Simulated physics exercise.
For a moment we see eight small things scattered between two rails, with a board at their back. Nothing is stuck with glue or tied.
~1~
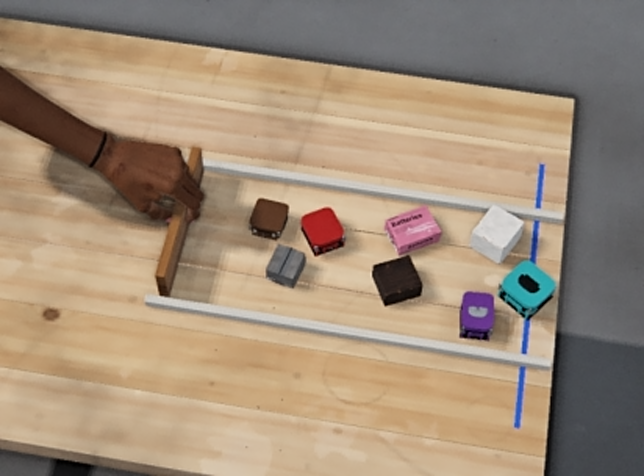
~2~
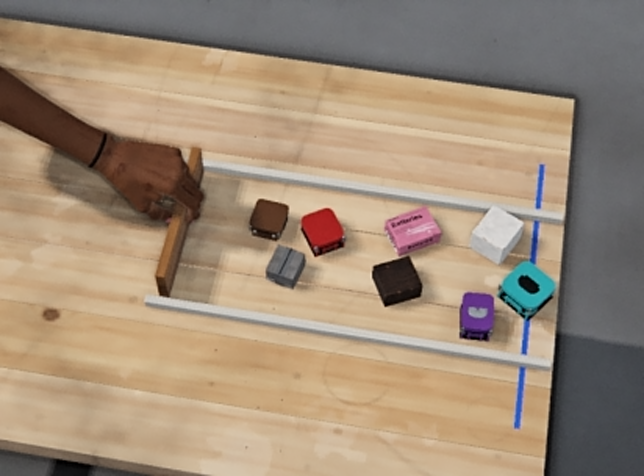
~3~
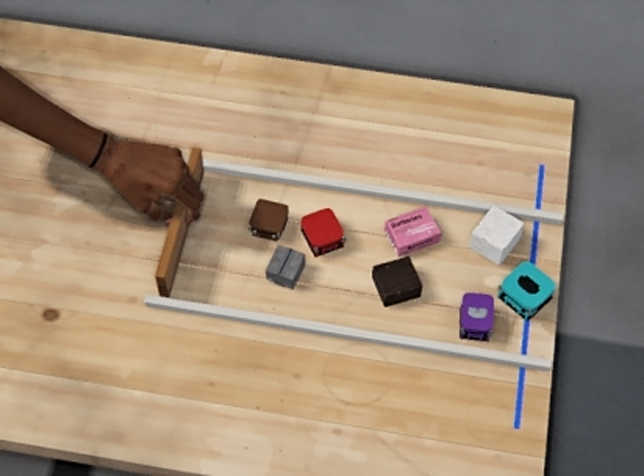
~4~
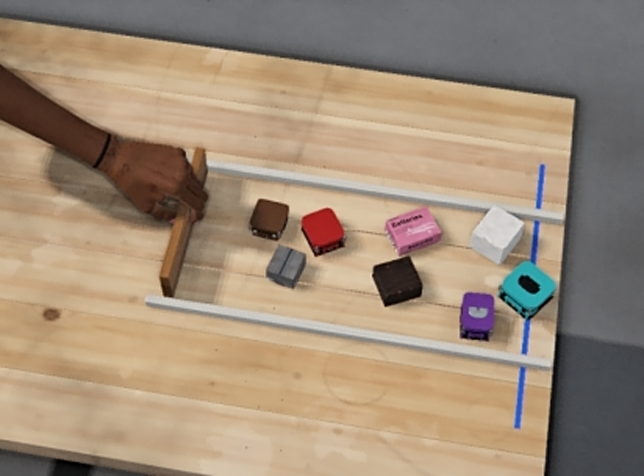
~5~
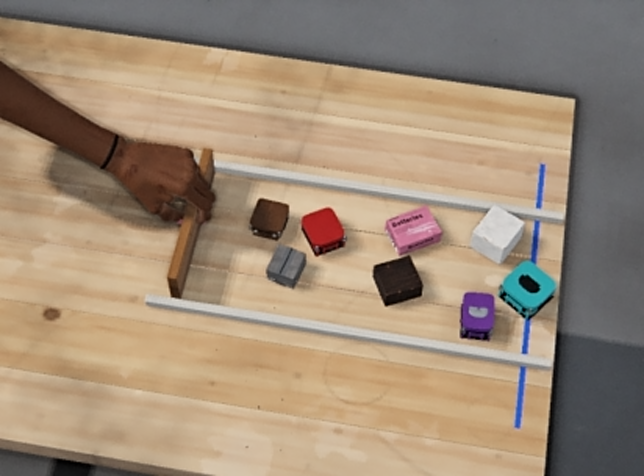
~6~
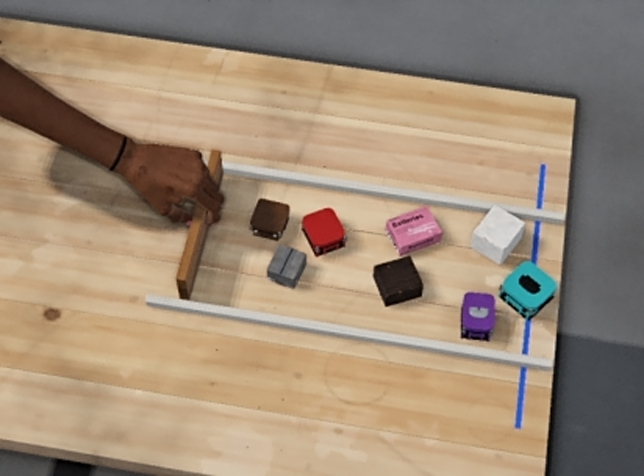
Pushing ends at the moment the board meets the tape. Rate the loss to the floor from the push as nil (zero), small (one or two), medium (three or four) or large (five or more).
The loss is large.
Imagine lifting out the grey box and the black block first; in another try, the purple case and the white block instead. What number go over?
The count is 3 in the first case and 4 in the second.
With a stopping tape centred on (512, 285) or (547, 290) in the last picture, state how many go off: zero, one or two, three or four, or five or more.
For the first tape it's at least five, and for the second it's five or over.
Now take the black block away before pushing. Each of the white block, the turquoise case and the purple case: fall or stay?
The white block? It heads down. The turquoise case? It heads down. The purple case? It does not drop.
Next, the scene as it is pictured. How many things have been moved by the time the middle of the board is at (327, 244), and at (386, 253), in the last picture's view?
First 4, then 6.
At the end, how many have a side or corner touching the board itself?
The count in contact is 2.
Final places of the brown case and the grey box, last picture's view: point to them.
(552, 262) and (546, 304).
Soon after, none off yet; turquoise case at rest near (528, 291); white block at rest near (498, 235); purple case at rest near (477, 317).
Then, none off yet; turquoise case at rest near (530, 292); white block moved a little near (521, 242); purple case moved about its own width near (504, 326).
At rest, the number that fall off is five or more; fallen, red case, black block, pink box, purple case, white block and turquoise case.
